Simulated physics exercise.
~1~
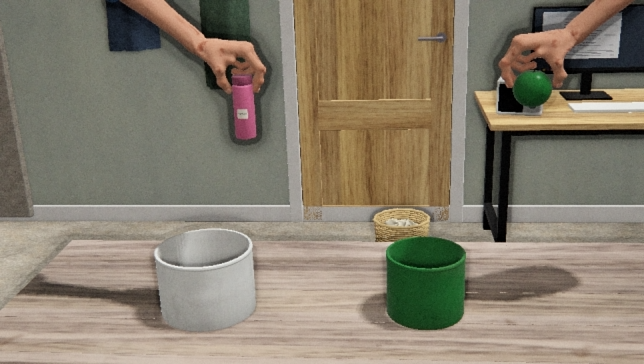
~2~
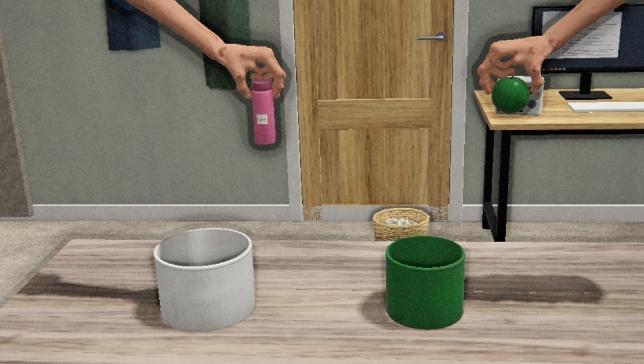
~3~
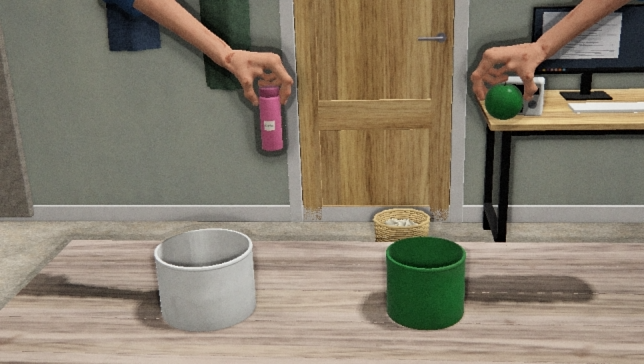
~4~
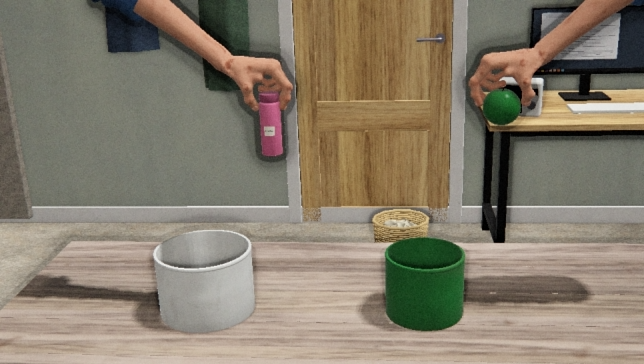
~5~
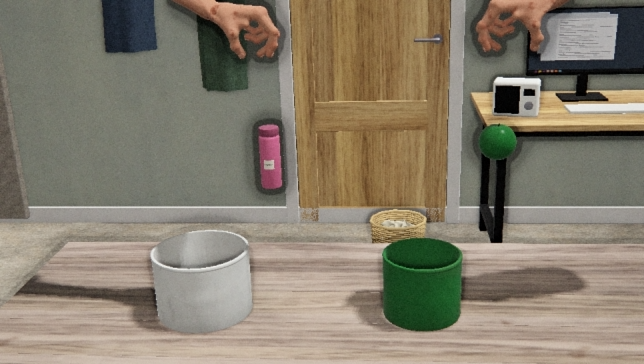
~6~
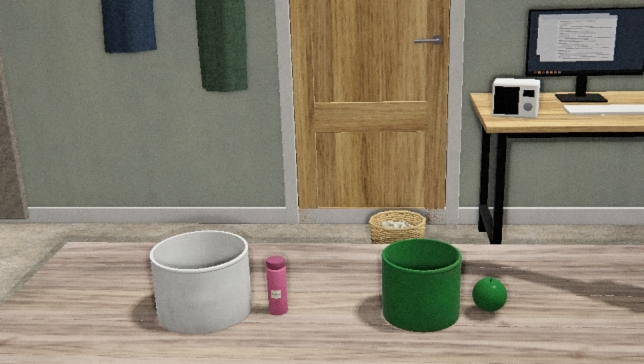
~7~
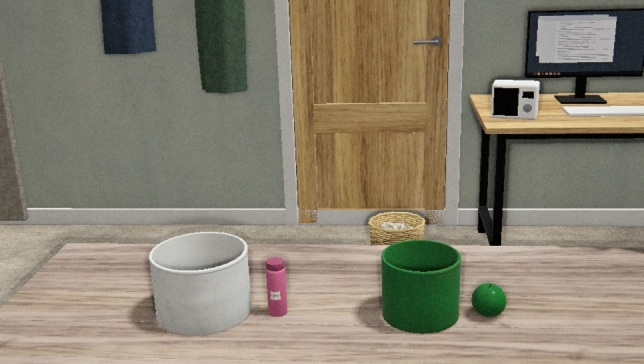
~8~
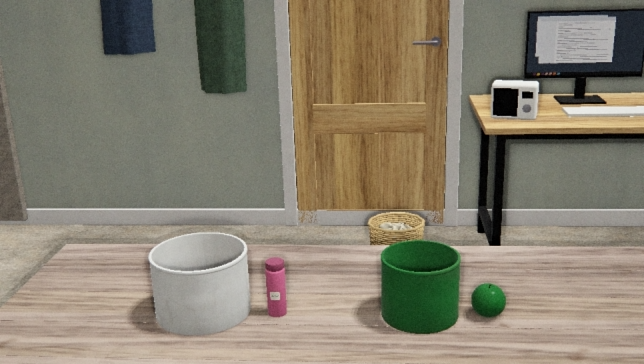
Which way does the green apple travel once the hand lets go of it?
The green apple moves down, dropping to the tabletop just to the right of the green bucket.
